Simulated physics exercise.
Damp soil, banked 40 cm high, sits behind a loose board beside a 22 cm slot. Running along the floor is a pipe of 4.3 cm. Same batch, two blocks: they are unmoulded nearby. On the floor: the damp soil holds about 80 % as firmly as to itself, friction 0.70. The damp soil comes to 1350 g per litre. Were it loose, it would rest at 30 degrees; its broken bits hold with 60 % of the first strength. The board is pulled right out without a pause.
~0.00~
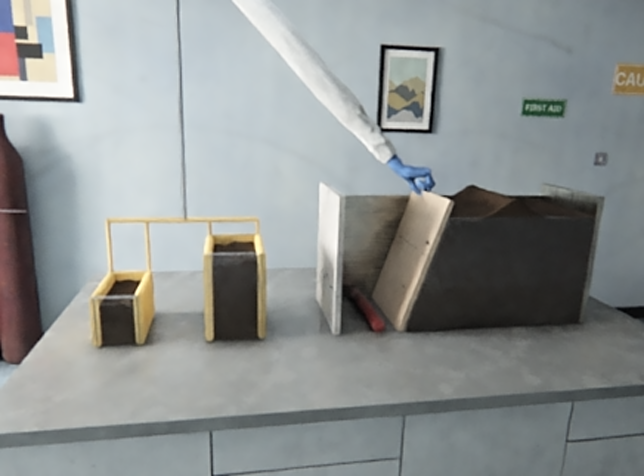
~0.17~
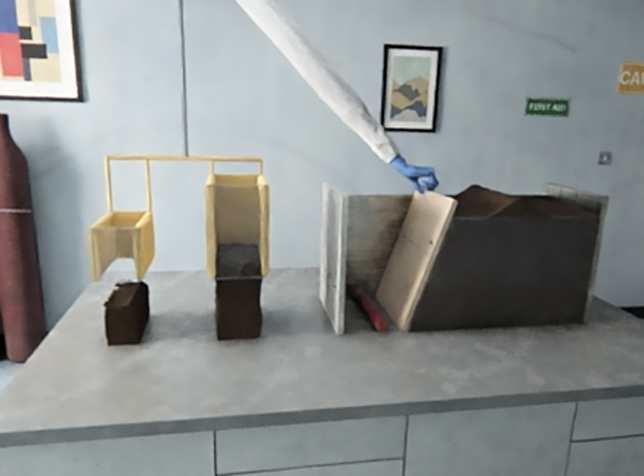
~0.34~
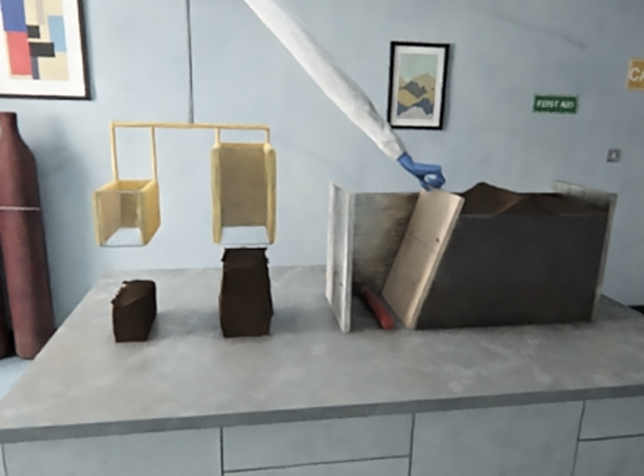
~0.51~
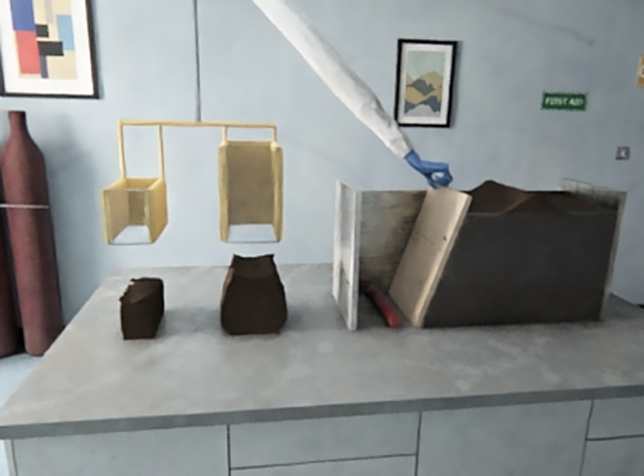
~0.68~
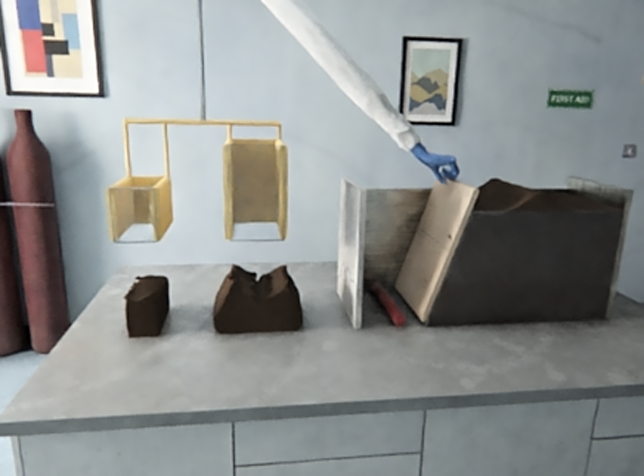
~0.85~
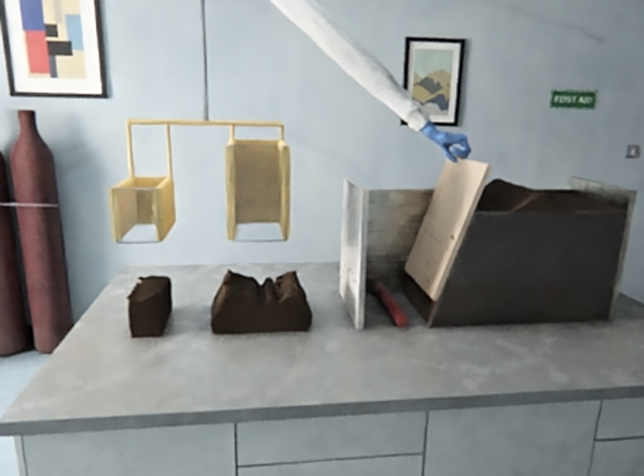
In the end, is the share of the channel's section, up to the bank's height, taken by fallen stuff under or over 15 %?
Answer: Failing to reach 15 in a hundred.
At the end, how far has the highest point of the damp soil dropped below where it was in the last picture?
Measured change: Some 0.0 cm.
By 1.11 s, the face still stands, with nothing on top of the pipe; the channel is 0 % full.
By 1.42 s, the face still stands, with nothing on top of the pipe; the channel is 0 % full.
By 1.72 s, the face still stands, with nothing on top of the pipe; the channel is 0 % full.
By 2.03 s, the face still stands, with nothing on top of the pipe; the channel is 0 % full.
By 2.08 s, at the end, the face still stands, with nothing on top of the pipe; the channel is 0 % full.
